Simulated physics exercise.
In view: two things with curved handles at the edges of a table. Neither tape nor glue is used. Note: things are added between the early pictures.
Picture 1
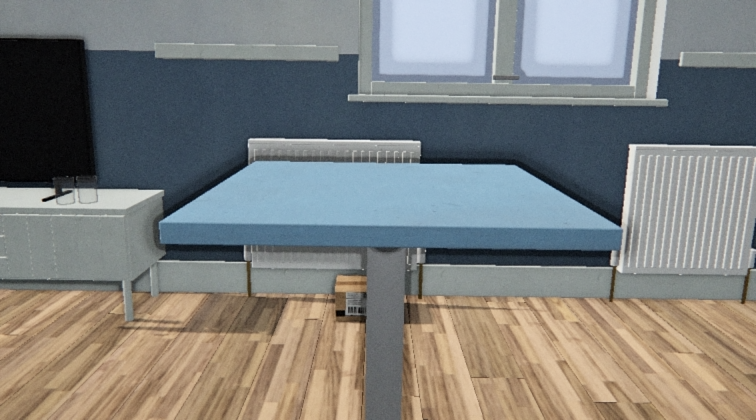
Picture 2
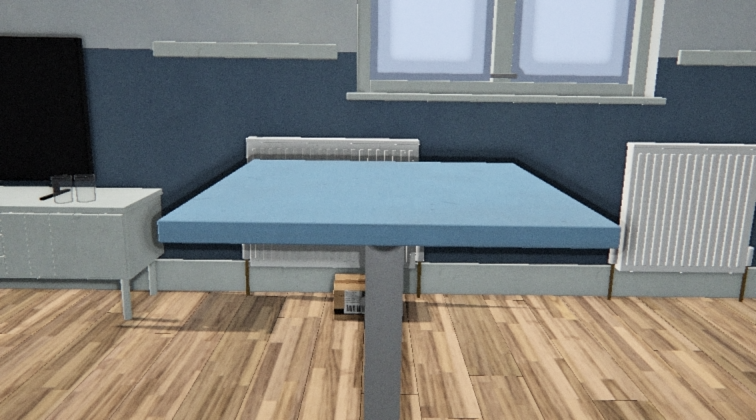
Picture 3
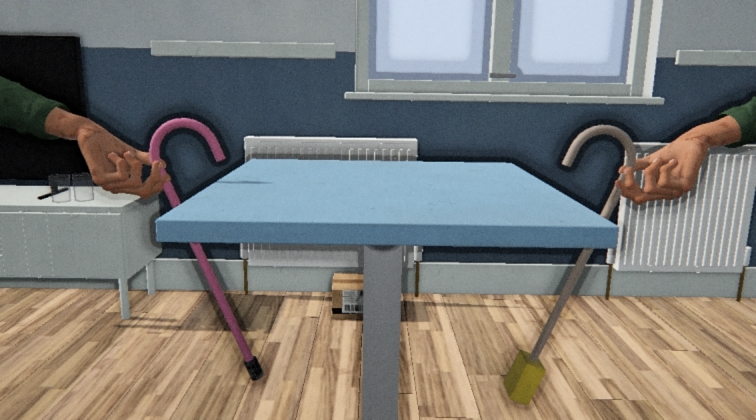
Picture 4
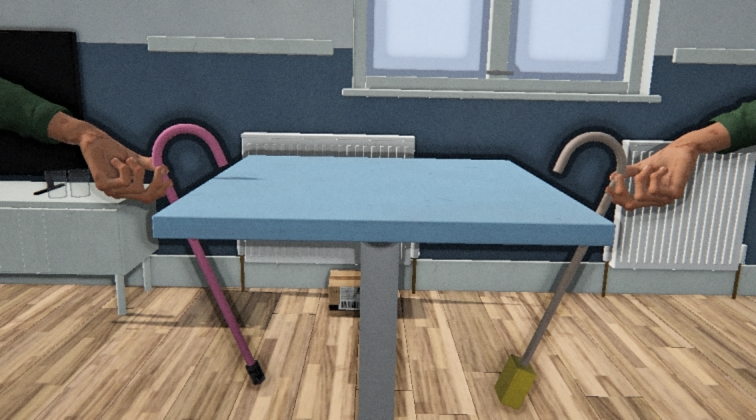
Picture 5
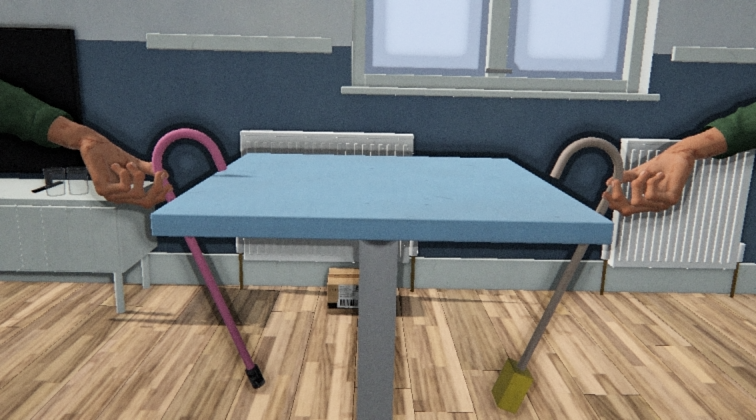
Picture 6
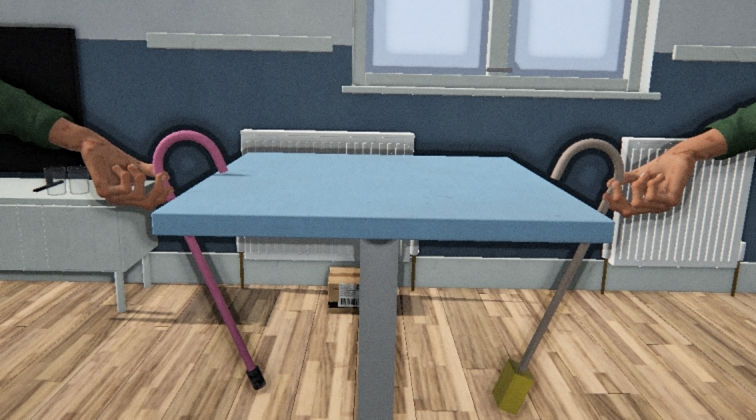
Two hands in green sleeves, absent at first, appear at the left and right sides of a blue table seen from the front in a room with dark blue walls and a wooden floor. The left holds a pink cane and the right a grey curved handle with a yellow block at its lower end. Both then shift only slightly at the table's edges, while the view drifts very slightly.
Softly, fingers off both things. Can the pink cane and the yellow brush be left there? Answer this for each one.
The pink cane stays hooked on the edge and the yellow brush falls to the floor.
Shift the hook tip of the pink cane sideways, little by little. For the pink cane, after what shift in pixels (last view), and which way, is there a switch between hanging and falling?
Looks like close to 12 pixels, moving left.
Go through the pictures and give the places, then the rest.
In the first picture, table (388, 194).
In the second picture, table (386, 192).
In the third picture, still on the way; pink cane (229, 250); table (384, 192).
In the fourth picture, still on the way; yellow brush (544, 269); table (381, 188).
In the fifth picture, still on the way; pink cane (230, 260); table (380, 186).
In the sixth picture, in place, still held; pink cane (231, 261); yellow brush (542, 275); table (381, 185).
Then, 0.34 s after the last picture, pink cane at rest near (231, 262); yellow brush down below.
Then, 0.54 s after the last picture, pink cane at rest near (230, 262); yellow brush falling.
At rest, the pink cane hangs from the table, near (231, 261); the yellow brush slips off.
